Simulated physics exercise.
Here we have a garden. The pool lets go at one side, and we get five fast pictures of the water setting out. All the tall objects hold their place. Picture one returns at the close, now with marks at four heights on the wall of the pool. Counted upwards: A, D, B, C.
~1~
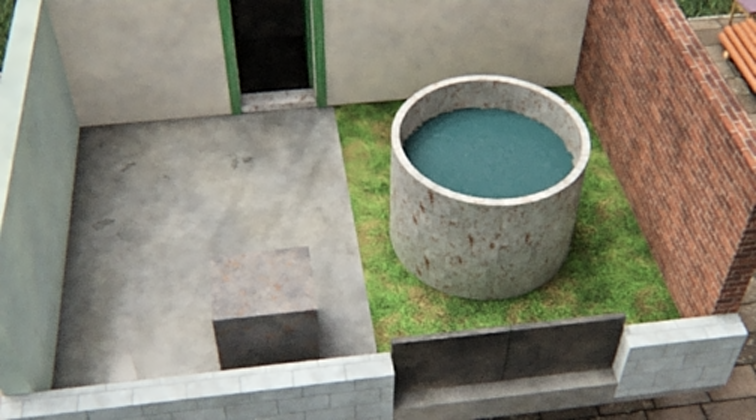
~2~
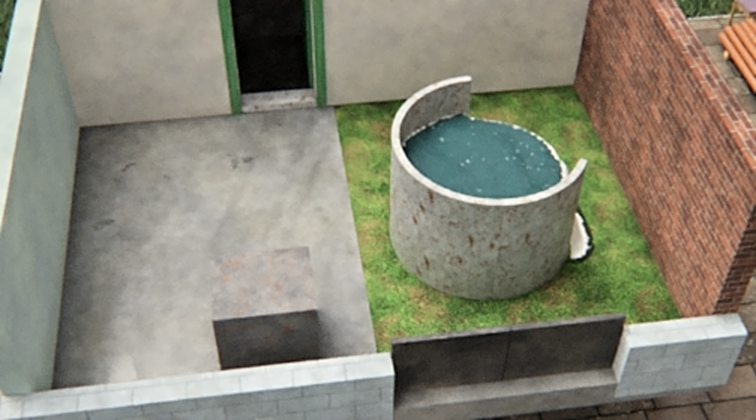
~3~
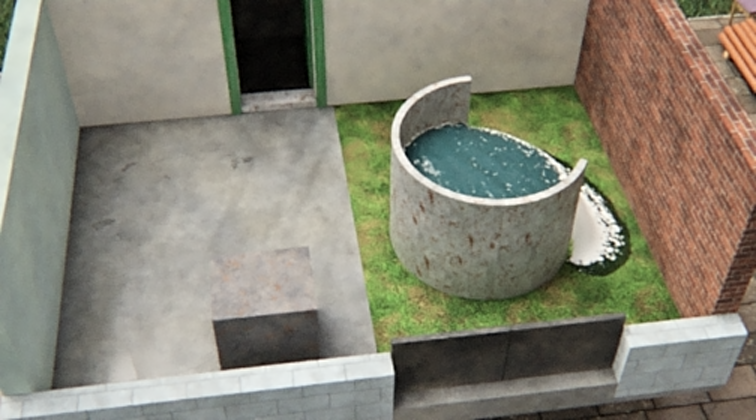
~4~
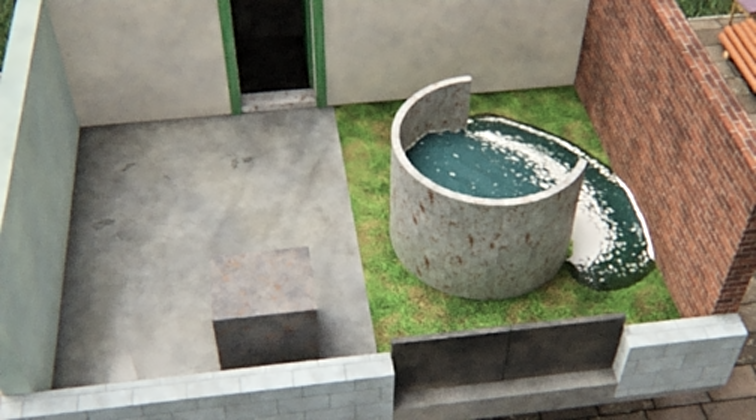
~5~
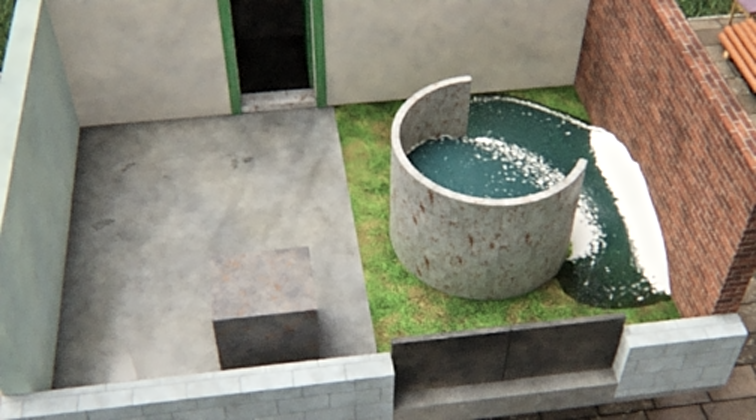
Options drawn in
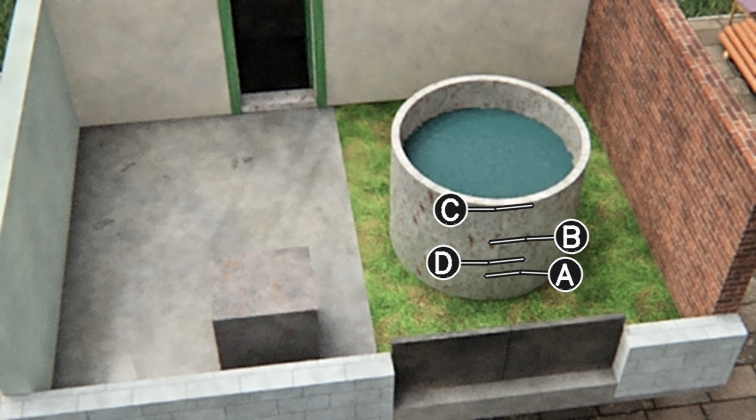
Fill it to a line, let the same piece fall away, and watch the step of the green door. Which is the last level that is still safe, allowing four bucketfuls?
Use mark B.
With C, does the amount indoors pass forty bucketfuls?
No, it does not.
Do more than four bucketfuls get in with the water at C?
Yes.
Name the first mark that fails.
That is mark C.
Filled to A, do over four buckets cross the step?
No.
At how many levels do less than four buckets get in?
Three of them.
In white, A at (503, 274); B at (508, 240); C at (513, 207); D at (505, 260); from the bottom up A, D, B, C.
For mark A, nothing gets over.
For mark B, a bucket or two gets in.
For mark C, some 20 bucketfuls get in.
For mark D, nothing gets over.
